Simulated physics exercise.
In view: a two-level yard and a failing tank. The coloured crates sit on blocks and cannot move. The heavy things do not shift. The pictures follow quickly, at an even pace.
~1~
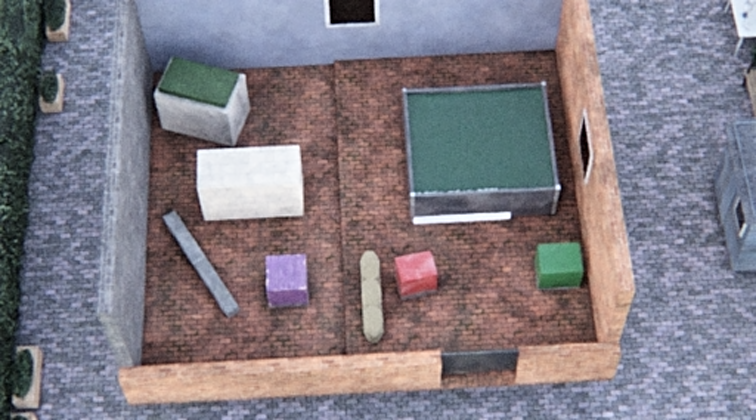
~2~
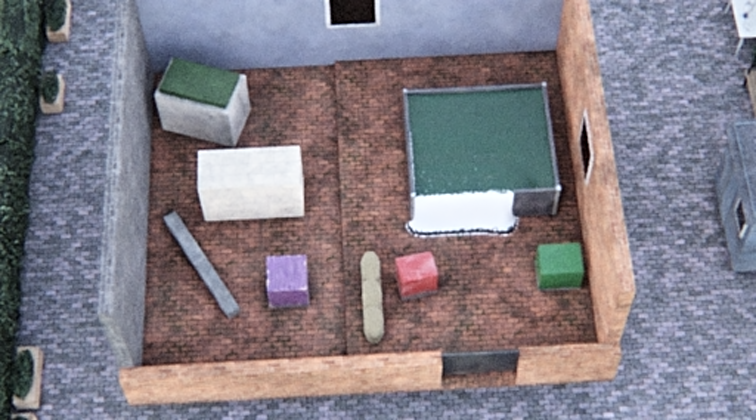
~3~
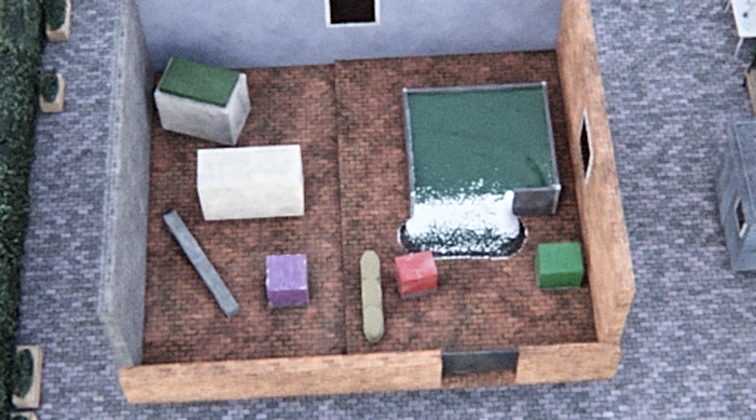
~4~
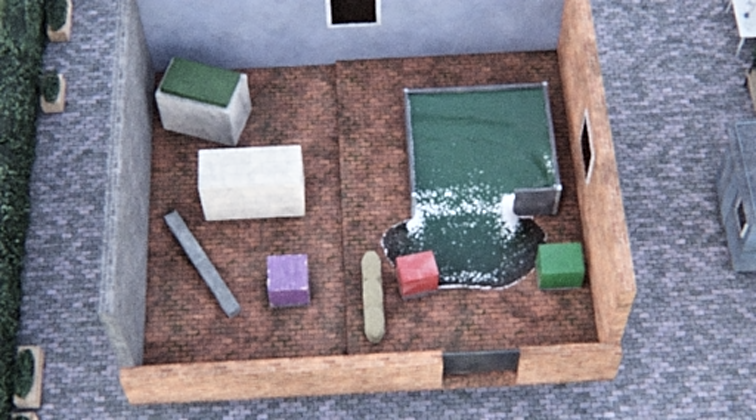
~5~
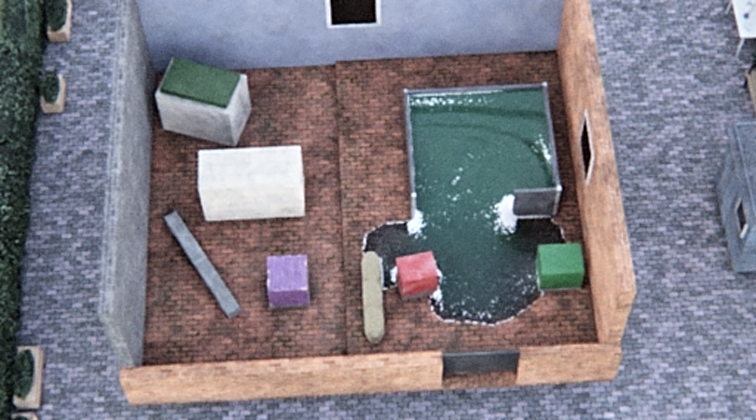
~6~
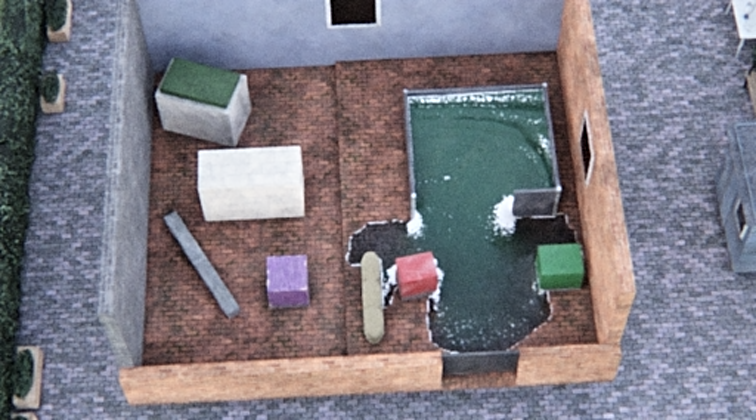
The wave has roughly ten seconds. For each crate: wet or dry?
The red crate gets wet; the purple crate gets wet; the green crate gets wet.
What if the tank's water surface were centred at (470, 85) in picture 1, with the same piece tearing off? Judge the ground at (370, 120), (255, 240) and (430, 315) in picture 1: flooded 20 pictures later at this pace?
As listed: Clear, awash, wet.
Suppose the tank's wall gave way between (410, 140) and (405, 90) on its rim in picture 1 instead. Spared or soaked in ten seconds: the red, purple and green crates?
In short: Red crate is safe; purple crate is soaked; green crate escapes it.
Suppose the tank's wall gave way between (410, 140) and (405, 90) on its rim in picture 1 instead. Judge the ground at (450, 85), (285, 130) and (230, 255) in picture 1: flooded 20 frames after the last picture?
In that order: Dry, under water, under water.
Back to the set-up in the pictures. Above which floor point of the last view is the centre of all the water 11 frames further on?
Around (467, 239).
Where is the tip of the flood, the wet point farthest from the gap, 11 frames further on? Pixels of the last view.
Close to (227, 380).
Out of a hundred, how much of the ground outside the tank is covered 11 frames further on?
Some 40 per cent.
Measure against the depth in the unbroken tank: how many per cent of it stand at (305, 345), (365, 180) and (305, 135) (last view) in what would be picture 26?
About 8, 2 and 4 per cent.
A moment on, water covers 25 % of the floor; the red crate water round its plinth, the purple crate water round its plinth, the green crate water round its plinth.
Next, water covers 40 % of the floor; the red crate water round its plinth, the purple crate water round its plinth, the green crate water round its plinth.
Then, water covers 60 % of the floor; the red crate water round its plinth, the purple crate water round its plinth, the green crate water round its plinth.
Later, water covers 90 % of the floor; the red crate water round its plinth, the purple crate water round its plinth, the green crate water round its plinth.
In the end, water covers 95 % of the floor; the red crate was topped, the purple crate was topped, the green crate was topped.
